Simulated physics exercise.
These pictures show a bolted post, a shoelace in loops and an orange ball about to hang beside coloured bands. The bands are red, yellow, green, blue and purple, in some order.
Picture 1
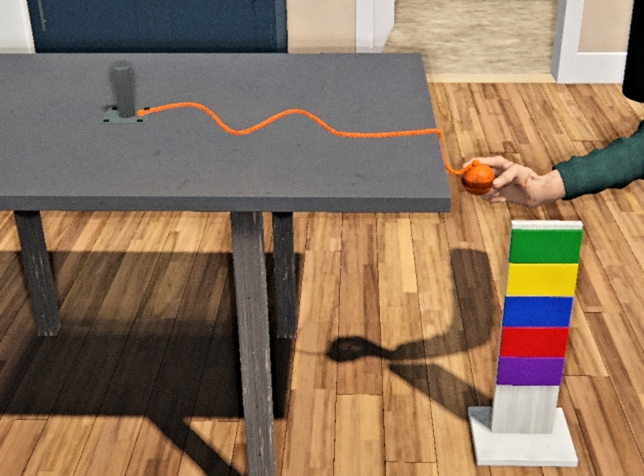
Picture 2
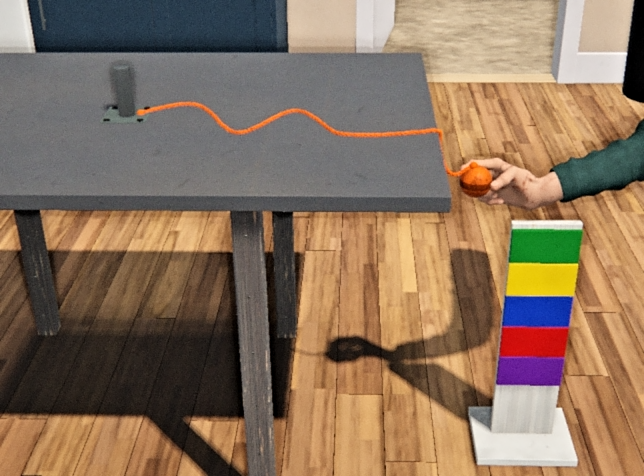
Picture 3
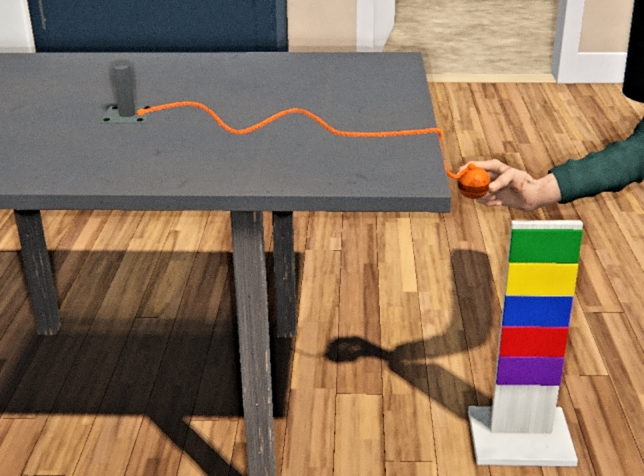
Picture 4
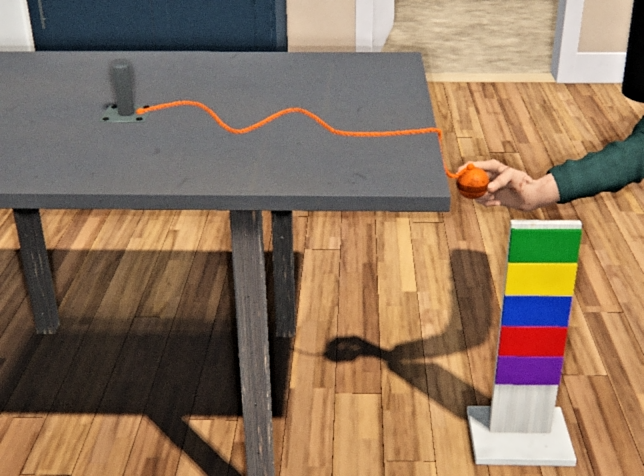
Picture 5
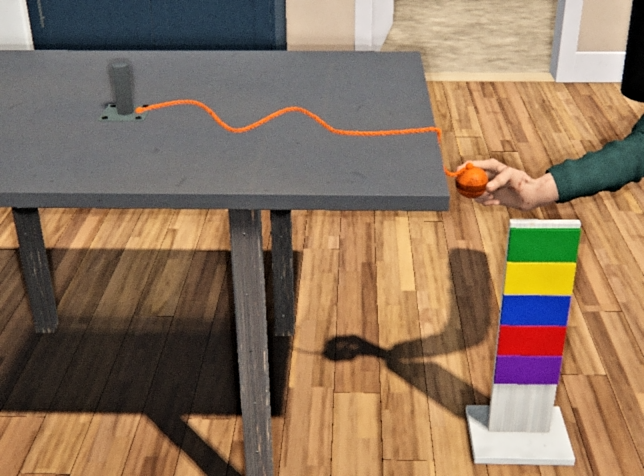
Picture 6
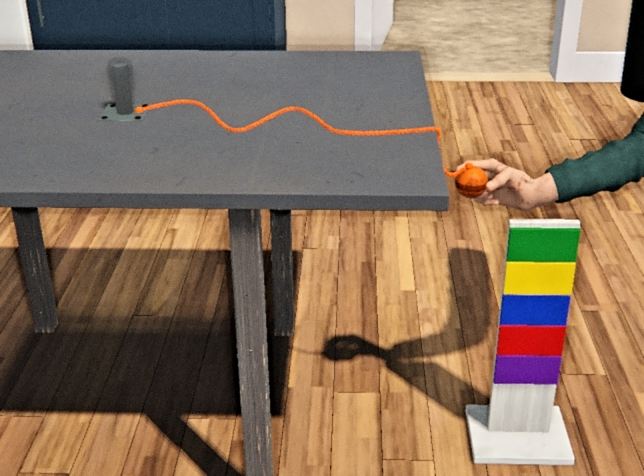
An orange ball, held by a hand at the table's edge and tied to a wavy orange cord, barely shifted left beside a stand with coloured bands, while the cord lay still across the tabletop.
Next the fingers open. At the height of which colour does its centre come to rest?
Its centre hangs level with the blue band.
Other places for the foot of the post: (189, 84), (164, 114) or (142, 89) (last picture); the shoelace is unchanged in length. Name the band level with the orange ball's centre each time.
Taking them in turn: Red; red; blue.
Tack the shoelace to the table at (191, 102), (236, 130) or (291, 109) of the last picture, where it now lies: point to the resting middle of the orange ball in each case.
About (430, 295), (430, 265) and (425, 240).
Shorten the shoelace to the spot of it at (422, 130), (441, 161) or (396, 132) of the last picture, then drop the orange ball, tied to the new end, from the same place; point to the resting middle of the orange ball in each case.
The places are (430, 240), (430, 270) and (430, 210).
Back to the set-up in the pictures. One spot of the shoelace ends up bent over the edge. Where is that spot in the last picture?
That spot is around (325, 126).
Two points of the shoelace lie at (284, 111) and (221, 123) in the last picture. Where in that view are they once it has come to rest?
About (363, 121), and the other about (266, 117).
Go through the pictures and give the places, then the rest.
Orange ball (478, 179); green (546, 248); yellow (542, 281); blue (538, 313); red (534, 343); purple (530, 373), in the first frame.
Orange ball (476, 181); shoelace through (177, 105) (222, 126) (281, 115) (331, 130) (418, 132), in the second frame.
Orange ball (474, 183), in the third frame.
Orange ball (473, 183); shoelace through (177, 104) (222, 125) (281, 114) (330, 129) (418, 132), in the fourth frame.
Orange ball (472, 182), in the fifth frame.
Orange ball (472, 182); shoelace through (175, 102) (221, 123) (279, 112) (329, 128) (416, 131), in the sixth frame.
A little later, ball near (450, 300); level with blue.
Next, ball near (400, 306); level with blue.
Later still, ball near (438, 307); level with blue.
When it is over, ball near (428, 309); level with blue. Its middle rests at the blue band.
